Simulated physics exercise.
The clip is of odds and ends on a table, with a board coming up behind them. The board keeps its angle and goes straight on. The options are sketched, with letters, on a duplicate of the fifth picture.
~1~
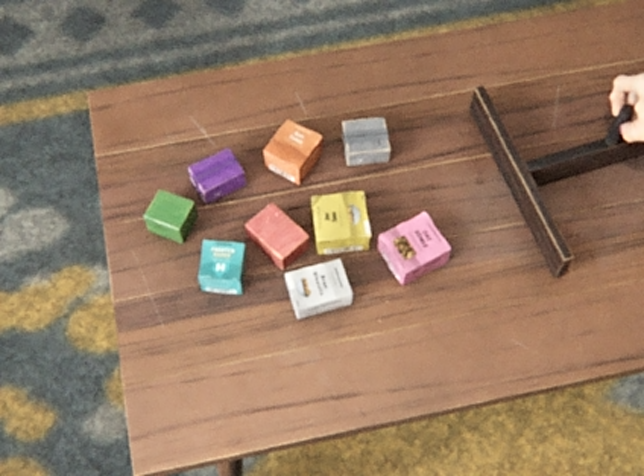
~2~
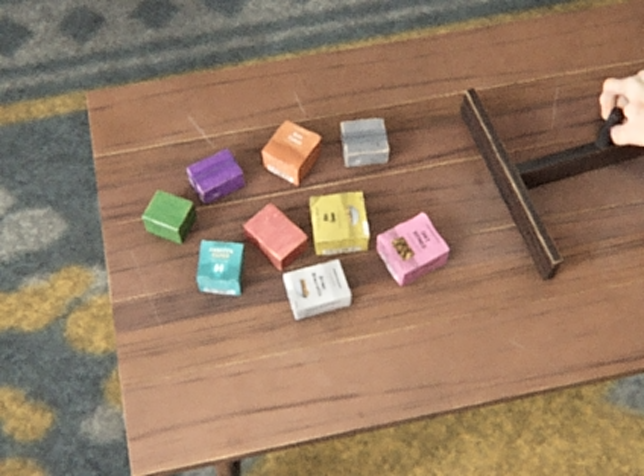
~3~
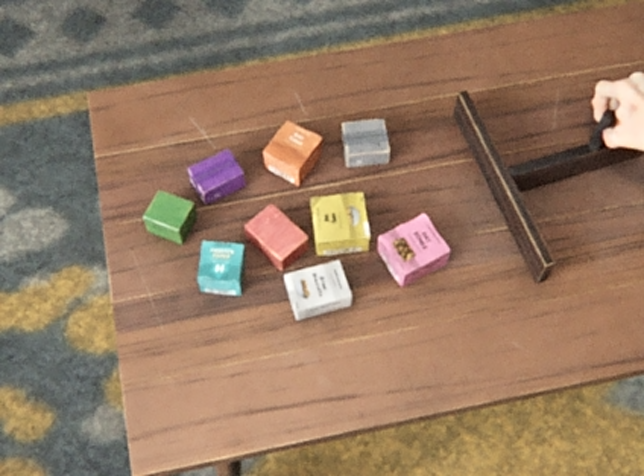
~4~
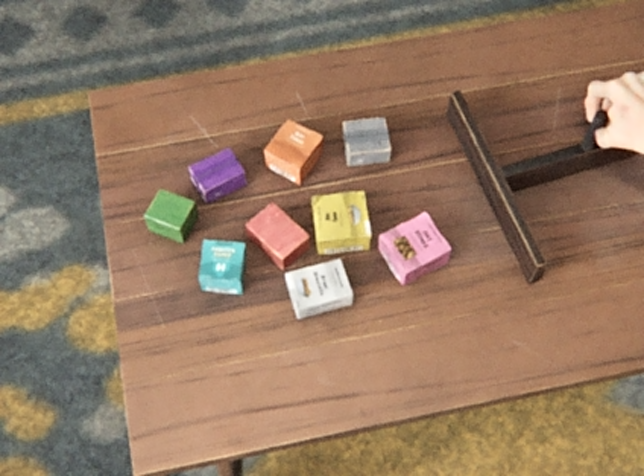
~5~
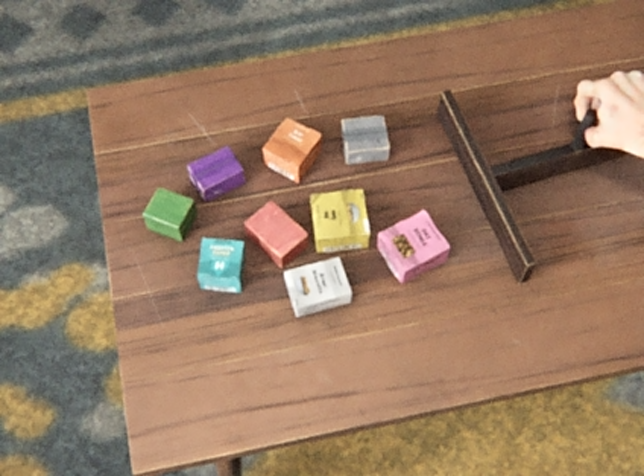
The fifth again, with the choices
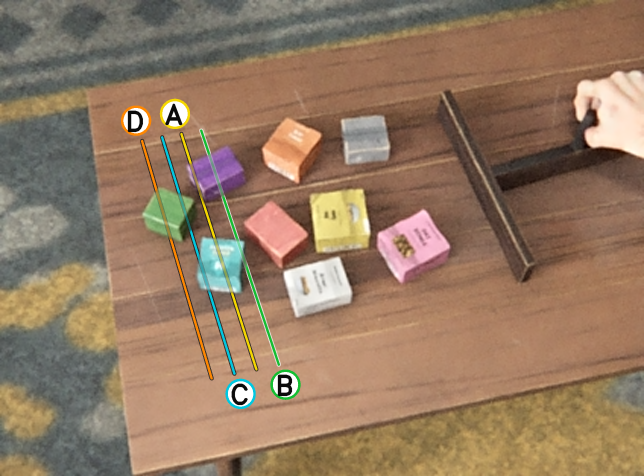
On a wooden table, a hand slides a dark board slightly left toward colourful little boxes.
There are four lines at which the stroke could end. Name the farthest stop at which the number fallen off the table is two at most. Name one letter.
It can go as far as C.
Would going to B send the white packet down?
By then, no.
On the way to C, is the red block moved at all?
Yes.
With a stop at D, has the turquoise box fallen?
Yes.
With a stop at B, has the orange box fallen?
By then, no.
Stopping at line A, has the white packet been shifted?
Yes.
On the copy, A at (216, 244); B at (237, 240); C at (196, 248); D at (174, 252).
On C. First, board (384, 192); orange box (277, 154); grey box (330, 148).
Then, board (279, 211); green block (143, 221); purple box (145, 183).
Finally, board (196, 227); green block over the edge; purple box over the edge; two fallen.
By contrast, A is within the limit but short; B is within the limit but short; D drops six.
